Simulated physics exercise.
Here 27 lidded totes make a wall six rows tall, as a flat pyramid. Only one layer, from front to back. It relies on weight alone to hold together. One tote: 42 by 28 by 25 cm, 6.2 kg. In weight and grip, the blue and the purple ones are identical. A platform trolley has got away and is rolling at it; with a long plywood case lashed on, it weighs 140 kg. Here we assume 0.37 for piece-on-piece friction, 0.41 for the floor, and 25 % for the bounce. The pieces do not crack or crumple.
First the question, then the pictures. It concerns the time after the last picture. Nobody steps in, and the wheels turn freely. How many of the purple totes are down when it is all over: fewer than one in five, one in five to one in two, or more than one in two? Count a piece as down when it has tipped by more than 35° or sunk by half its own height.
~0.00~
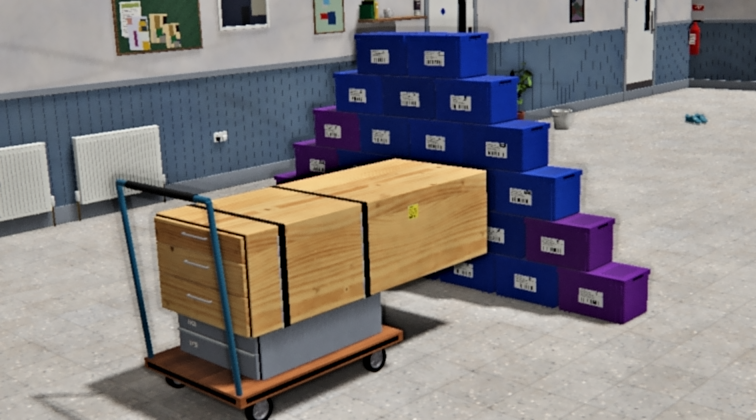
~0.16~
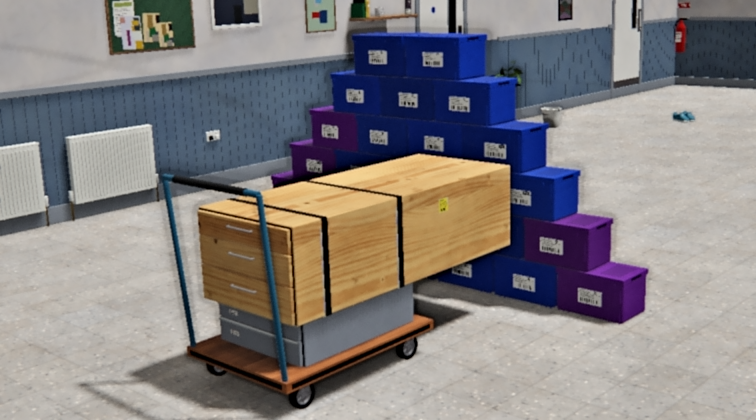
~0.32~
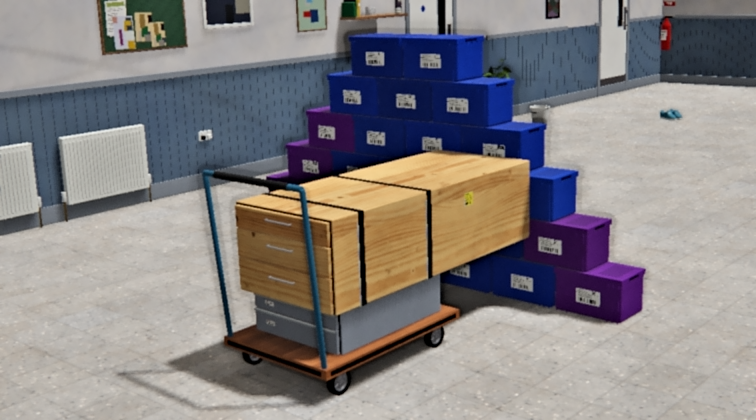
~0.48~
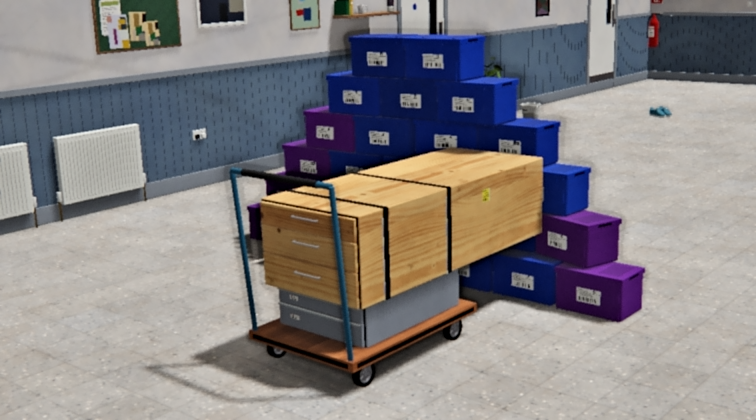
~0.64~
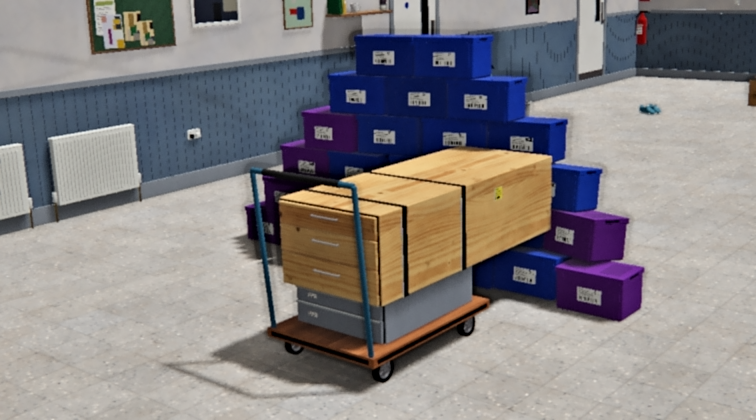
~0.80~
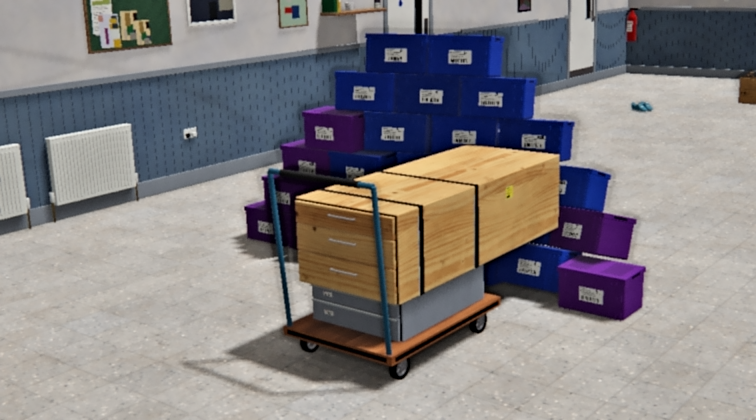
Fewer than one in five.
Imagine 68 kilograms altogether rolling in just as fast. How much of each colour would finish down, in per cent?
Colour by colour that makes purple 0, blue 0 percent.
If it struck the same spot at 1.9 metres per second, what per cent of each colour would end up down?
Purple 10%, blue 70%.
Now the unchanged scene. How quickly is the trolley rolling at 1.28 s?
I'd put it at roughly 0.3 m/s.
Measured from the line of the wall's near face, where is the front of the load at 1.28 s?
Position: Approx. 40 cm beyond.
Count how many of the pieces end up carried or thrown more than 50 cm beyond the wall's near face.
I'd put it near 14.
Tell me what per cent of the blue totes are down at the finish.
Share down, blue: 70 percent.
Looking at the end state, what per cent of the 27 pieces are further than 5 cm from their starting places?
Shifted share: 50 %.
After 1.02 s, load 35 cm past the wall's line, still rolling; 1 of the 8 purple totes down (3 of 27 in all colours); top purple tote unmoved; top blue tote leaning 18°.
After 1.28 s, load 42 cm past the wall's line, still rolling; 1 of the 8 purple totes down (15 of 27 in all colours); top purple tote unmoved; top blue tote leaning 40°, 18 cm lower.
After 1.70 s, load 51 cm past the wall's line, still rolling; 1 of the 8 purple totes down (15 of 27 in all colours); top purple tote unmoved; top blue tote on its side.
At rest (2.7 s), load 59 cm past the wall's line, stopped; 1 of the 8 purple totes down (14 of 27 in all colours); top purple tote unmoved; top blue tote on its side. That is 12 per cent. As the last picture would show them, middles, top purple tote near (339, 129), top blue tote near (417, 182).
